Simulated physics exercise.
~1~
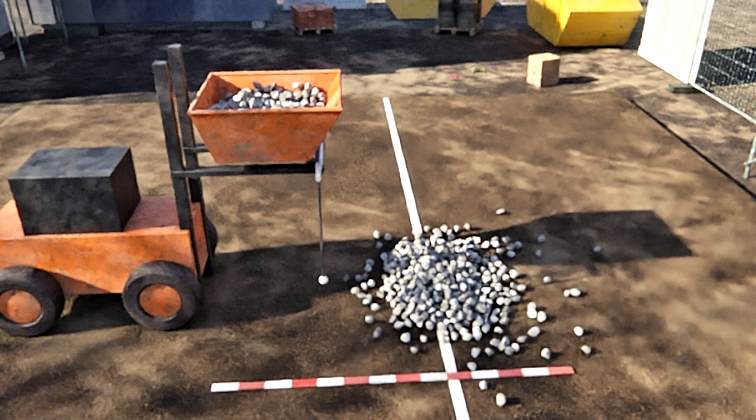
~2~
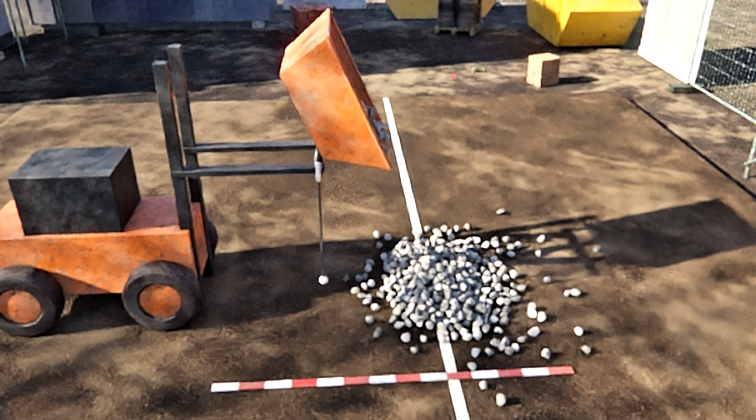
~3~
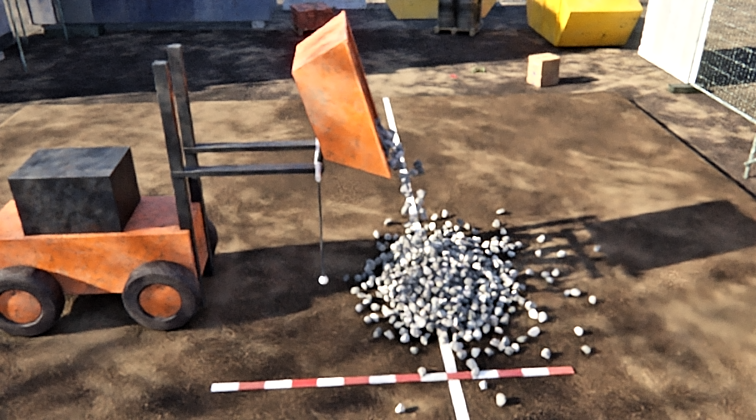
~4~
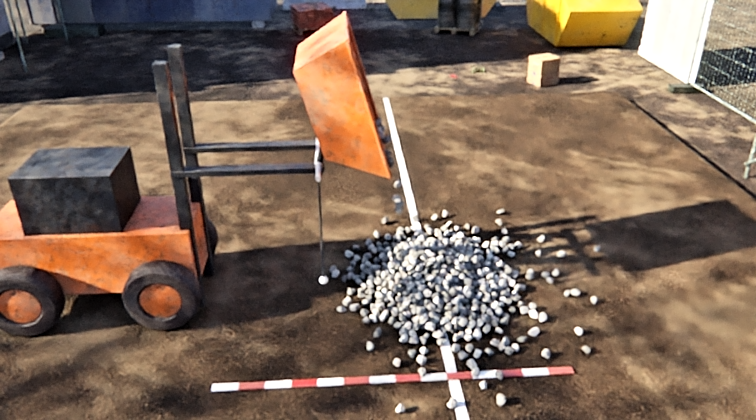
An orange forklift tipped its raised skip steeply forward, and grey stones slid out onto the pile already lying across a white line on the dirt. The heap grew wider on both sides of the line, with the skip still tilted at the end.
